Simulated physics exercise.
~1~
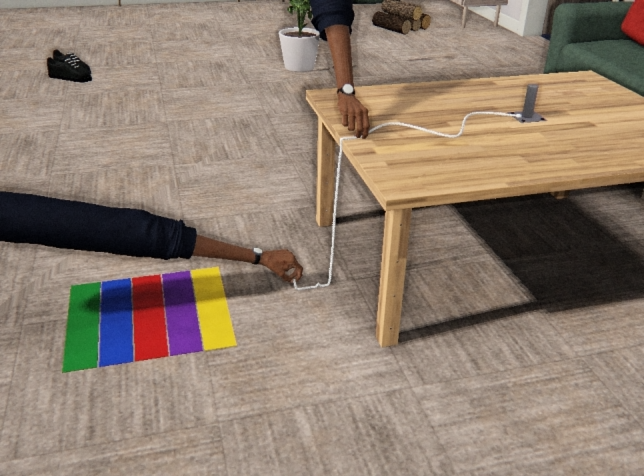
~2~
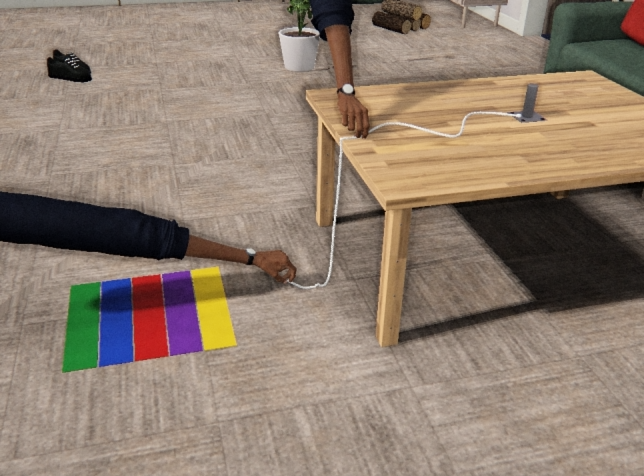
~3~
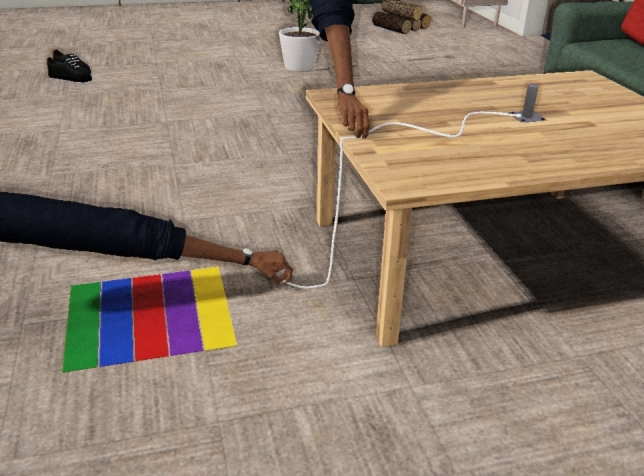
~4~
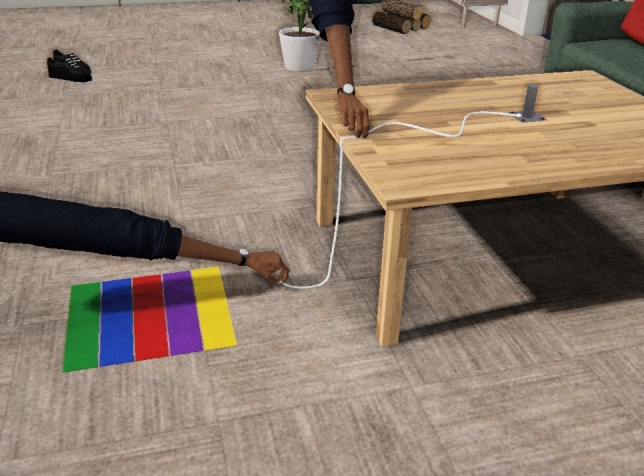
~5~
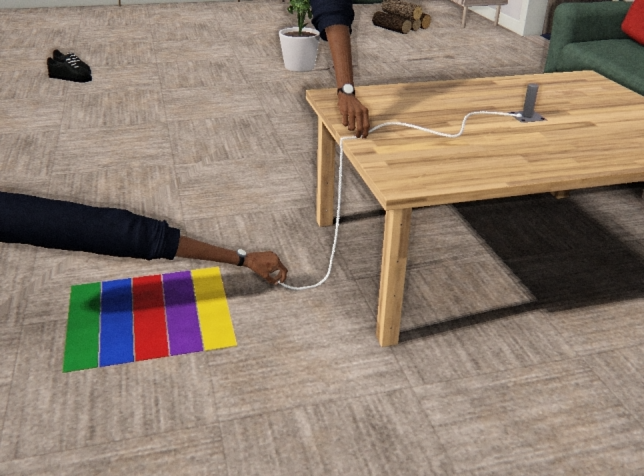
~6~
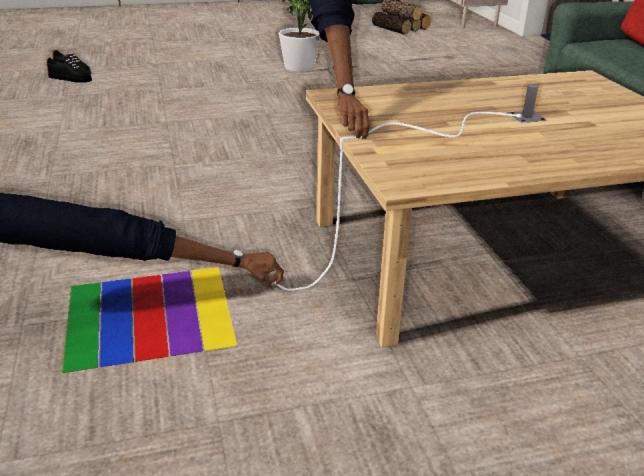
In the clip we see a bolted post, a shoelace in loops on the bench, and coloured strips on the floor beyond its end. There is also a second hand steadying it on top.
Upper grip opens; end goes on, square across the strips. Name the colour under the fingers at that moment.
Blue.
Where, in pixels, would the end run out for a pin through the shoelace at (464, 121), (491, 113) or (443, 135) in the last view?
In order of the tries: About (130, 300), then (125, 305), then (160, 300).
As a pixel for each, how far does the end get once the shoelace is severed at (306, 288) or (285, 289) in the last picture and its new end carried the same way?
Case by case: Roughly (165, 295), then roughly (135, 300).
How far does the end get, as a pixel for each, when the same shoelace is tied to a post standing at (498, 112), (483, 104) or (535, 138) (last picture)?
Try by try: (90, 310), (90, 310) and (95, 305).
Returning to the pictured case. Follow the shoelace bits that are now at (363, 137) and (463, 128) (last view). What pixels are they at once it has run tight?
First near (312, 165), second near (437, 126).
Soon after, end near (174, 296); over purple.
Then, end near (137, 301); over red.
At full stretch, end near (117, 304); over blue. Over blue.
